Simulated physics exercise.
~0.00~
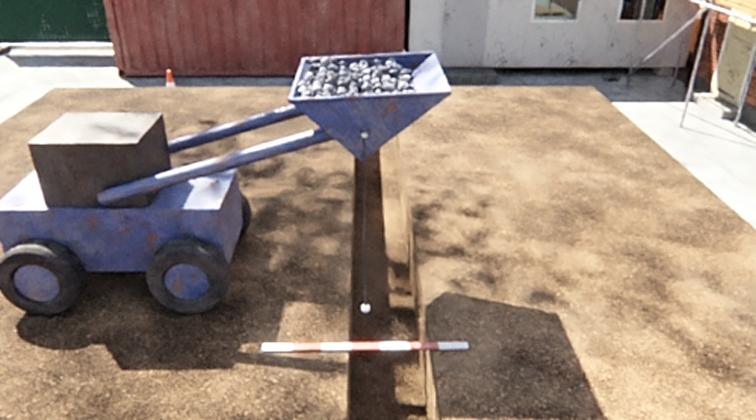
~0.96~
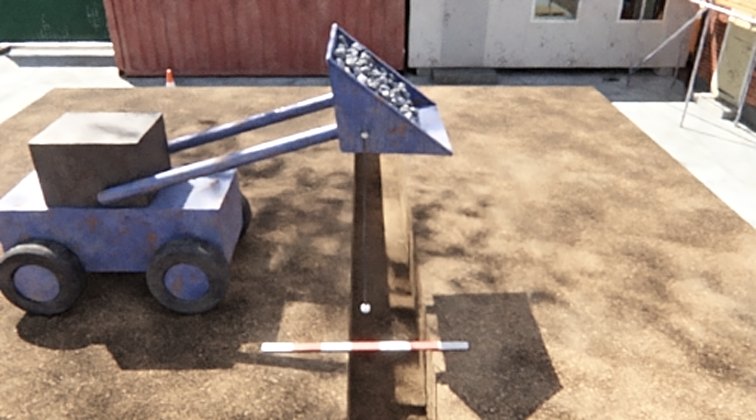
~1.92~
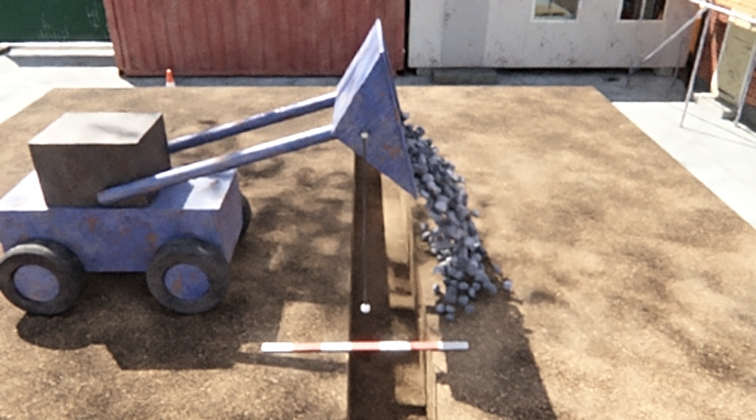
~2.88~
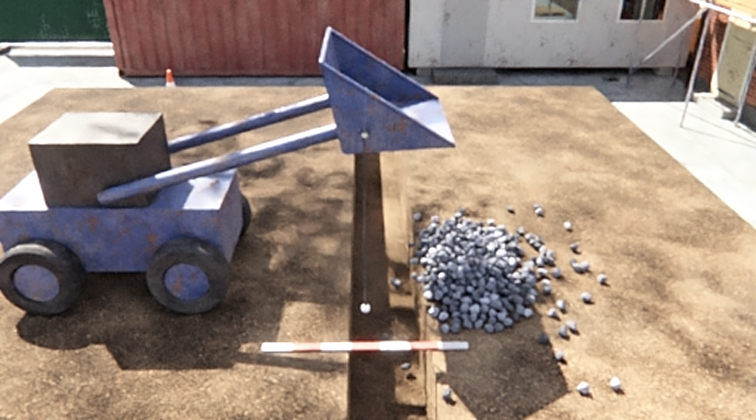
On a sunlit building site, a blue toy-like loader stands at the left, holding a bucket heaped with grey crushed stones above a narrow trench. A red and white striped pole lies across the trench, and a small white ball hangs below the bucket's hinge. The bucket tips forward to the right, and the stones slide toward its lower edge. As it tilts steeply, they pour out in a thick stream beyond the trench. The bucket then swings partway back, empty, leaving a broad pile on the dirt to the right, with some stones scattered around it and a few in the trench.
